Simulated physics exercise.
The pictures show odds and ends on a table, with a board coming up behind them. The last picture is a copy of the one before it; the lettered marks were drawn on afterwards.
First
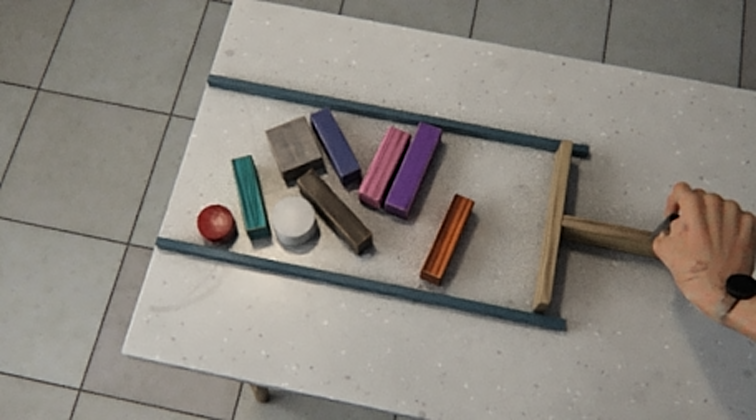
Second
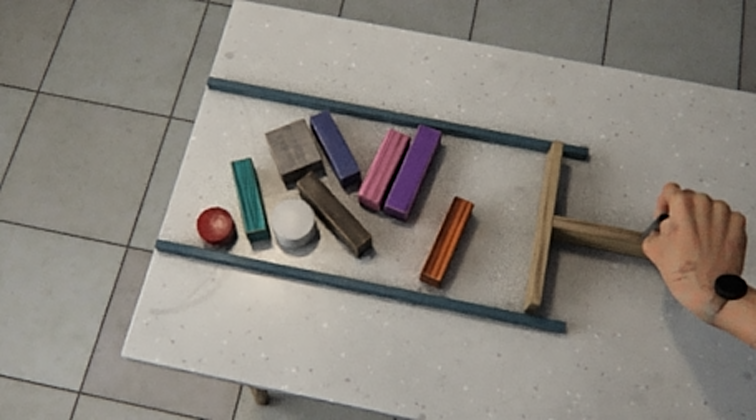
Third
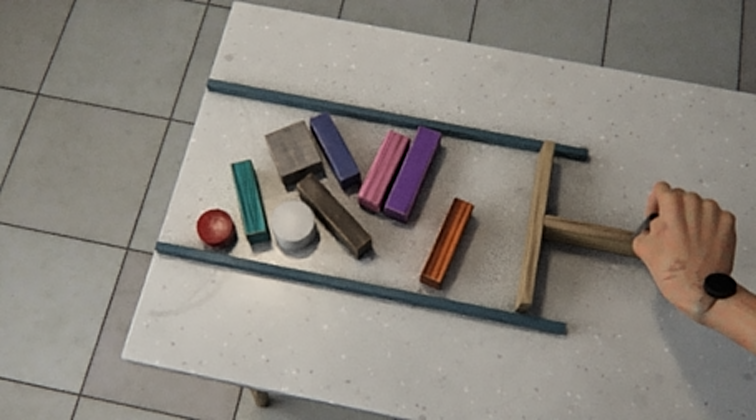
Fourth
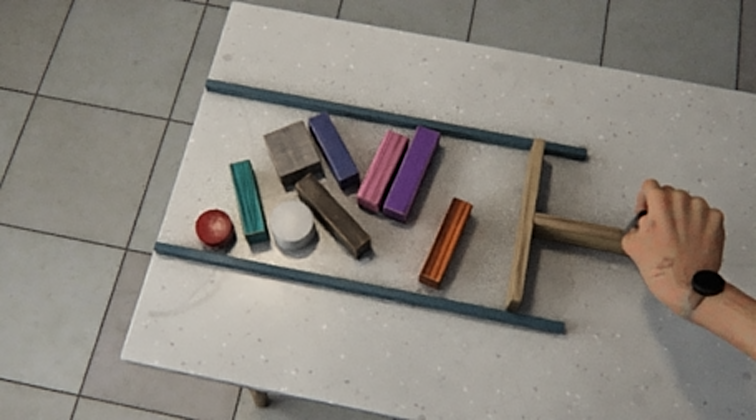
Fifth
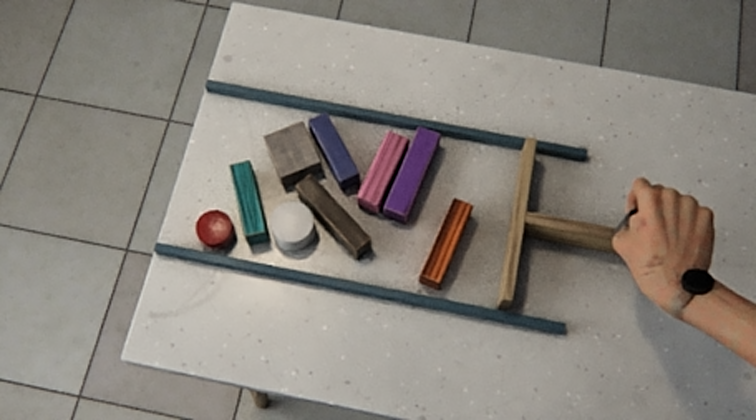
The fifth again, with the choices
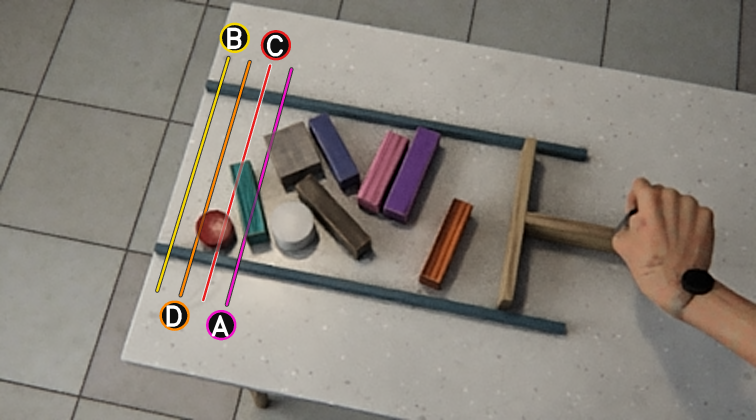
A wooden board on a handle, pushed by a hand, slid slowly left between two blue rails toward an orange stick, while the colored blocks and the red and white round pieces stayed still.
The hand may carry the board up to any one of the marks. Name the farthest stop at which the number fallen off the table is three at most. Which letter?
Stop at A.
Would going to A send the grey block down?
Yes.
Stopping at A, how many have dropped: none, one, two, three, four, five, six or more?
Three.
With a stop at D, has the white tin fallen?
Yes.
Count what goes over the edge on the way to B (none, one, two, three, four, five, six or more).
By then, six or more.
On the copy, A at (261, 181); B at (195, 168); C at (239, 176); D at (217, 172).
On A. First, board (426, 198); blue bar (331, 149); orange stick (402, 236).
Then, board (333, 180); red tin (180, 229); turquoise stick (211, 211).
Finally, board (261, 166); turquoise stick over the edge; grey block over the edge; three fallen.
By contrast, B drops eight; C drops five; D drops seven.
